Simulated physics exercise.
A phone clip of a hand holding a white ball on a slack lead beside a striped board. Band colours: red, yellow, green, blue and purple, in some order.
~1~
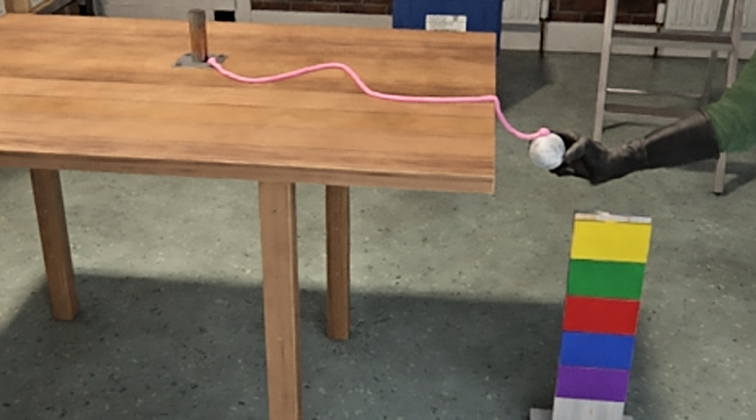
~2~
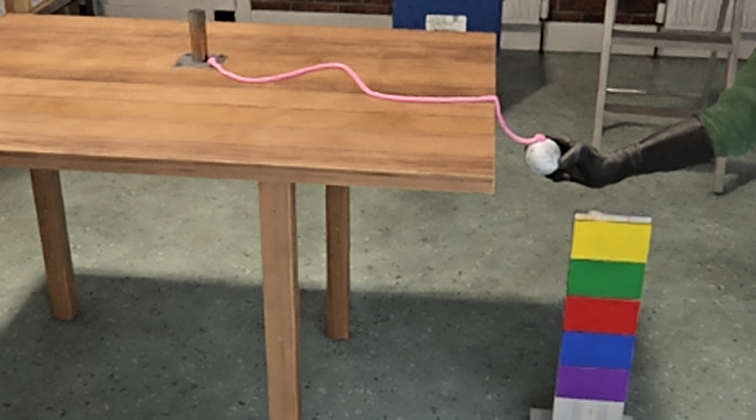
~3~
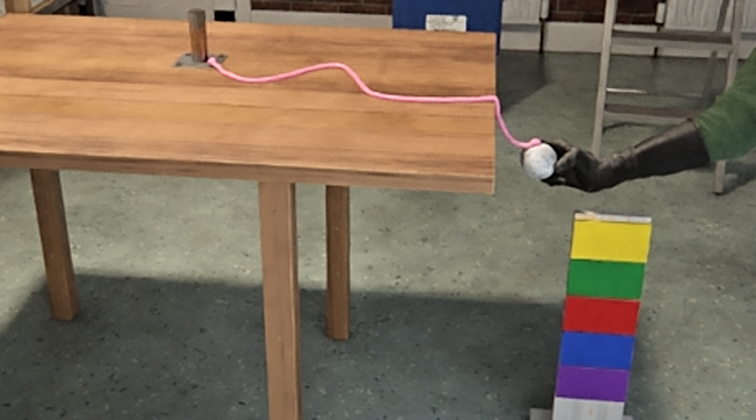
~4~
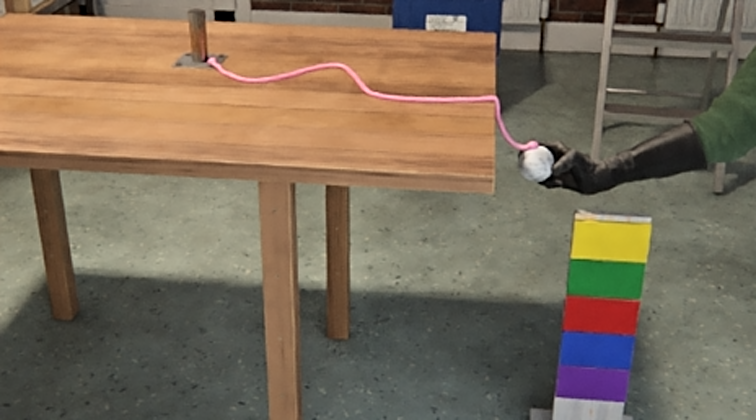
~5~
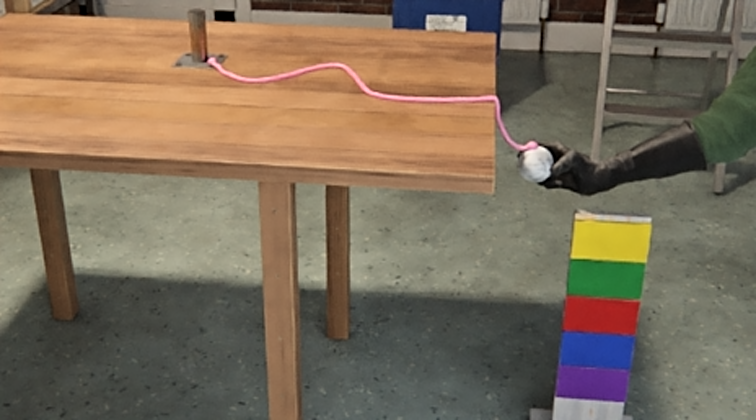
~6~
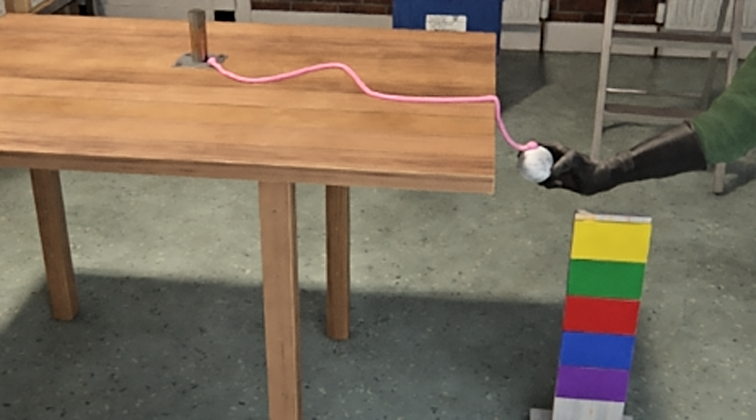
At the start, a dark-gloved hand holds a white ball just off the right edge of a wooden table, tied to a slack pink cord from a short post, near an upright board of coloured bands. The hand lowers the ball slightly, drifting a little left, then stays still.
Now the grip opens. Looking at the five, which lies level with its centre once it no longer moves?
The green one lies level with its centre.
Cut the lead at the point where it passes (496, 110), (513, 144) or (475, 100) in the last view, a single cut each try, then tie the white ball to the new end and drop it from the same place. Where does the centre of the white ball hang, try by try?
The three cuts give roughly (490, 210), (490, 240) and (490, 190) respectively.
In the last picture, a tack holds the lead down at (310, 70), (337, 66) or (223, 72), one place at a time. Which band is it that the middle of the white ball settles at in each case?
First try yellow, second yellow, third green.
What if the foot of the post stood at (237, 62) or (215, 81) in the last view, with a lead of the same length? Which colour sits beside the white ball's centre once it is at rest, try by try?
The first case gives red, the second gives red.
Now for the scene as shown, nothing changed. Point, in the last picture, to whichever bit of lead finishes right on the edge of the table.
Roughly (395, 99).
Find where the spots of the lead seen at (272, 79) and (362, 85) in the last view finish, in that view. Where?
They go to (306, 71) and to (447, 86).
Early on, ball near (486, 261); level with green.
Midway, ball near (481, 262); level with green.
Finally, ball near (490, 268); level with green. The green one.
